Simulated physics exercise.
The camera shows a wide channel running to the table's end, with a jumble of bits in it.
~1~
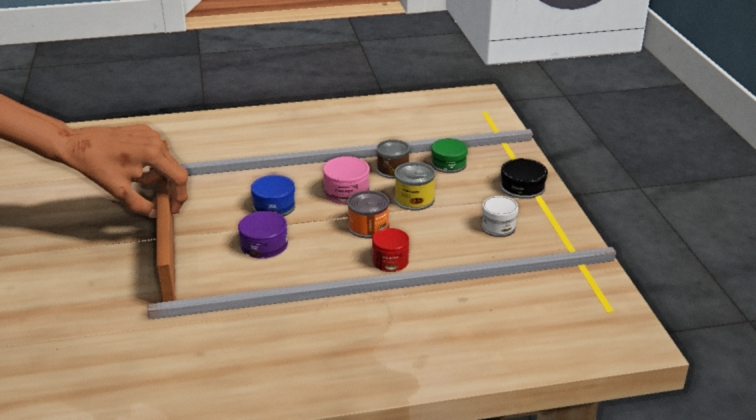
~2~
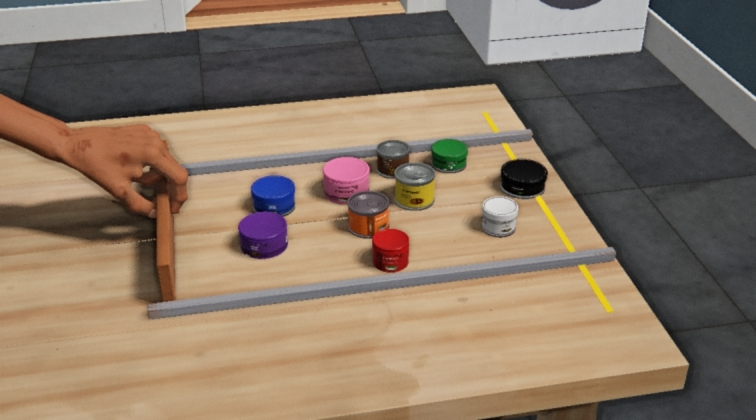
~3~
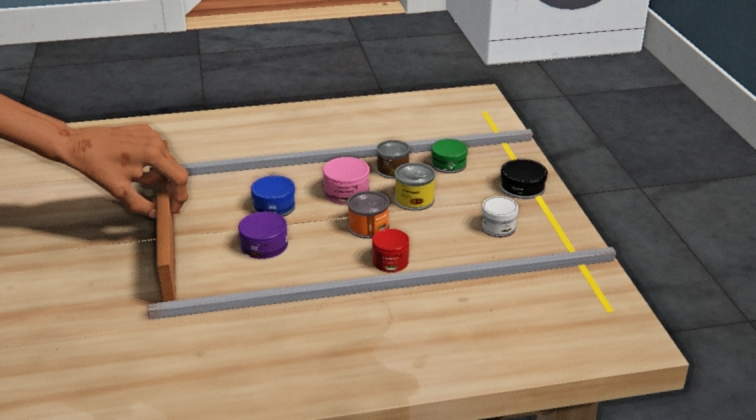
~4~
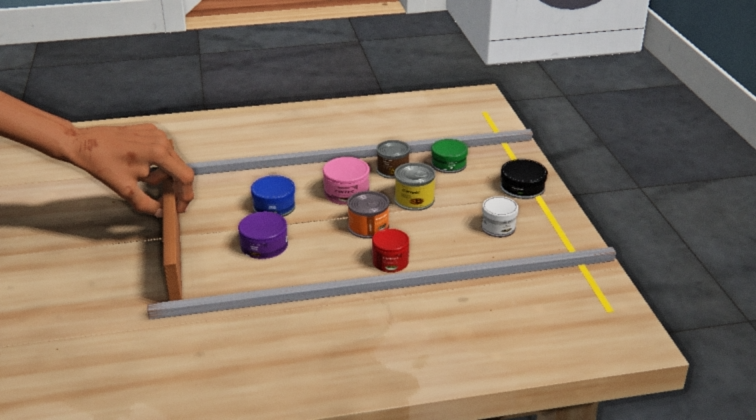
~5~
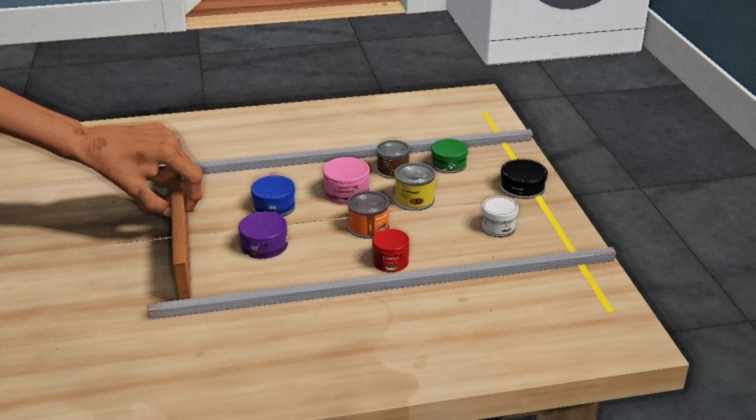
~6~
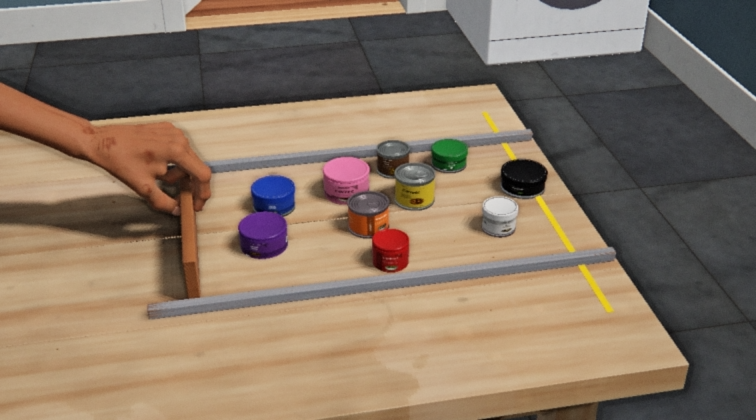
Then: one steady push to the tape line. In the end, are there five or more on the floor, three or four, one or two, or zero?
There are five or more on the floor.
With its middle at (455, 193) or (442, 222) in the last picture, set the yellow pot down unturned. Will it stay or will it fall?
Taking them in order, it drops away and then it drops away.
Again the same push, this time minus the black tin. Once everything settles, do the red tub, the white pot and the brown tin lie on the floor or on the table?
Red tub - safe, white pot - gone, brown tin - safe.
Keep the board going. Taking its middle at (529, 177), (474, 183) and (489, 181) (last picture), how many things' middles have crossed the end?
Middles past end - pos 1: 6, pos 2: 1, pos 3: 2.
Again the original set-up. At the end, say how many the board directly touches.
That would be 4 of them.
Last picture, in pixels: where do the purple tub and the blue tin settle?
The purple tub comes to rest close to (576, 210), while the blue tin rests close to (546, 168).
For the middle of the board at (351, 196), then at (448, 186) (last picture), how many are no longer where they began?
First 6, after that 10.
Soon after, none off yet; black tin at rest near (524, 179); white pot at rest near (499, 217); green pot at rest near (449, 156).
In the end, the number that fall off is five or more; gone, pink tub, orange pot, yellow pot, green pot, white pot and black tin.
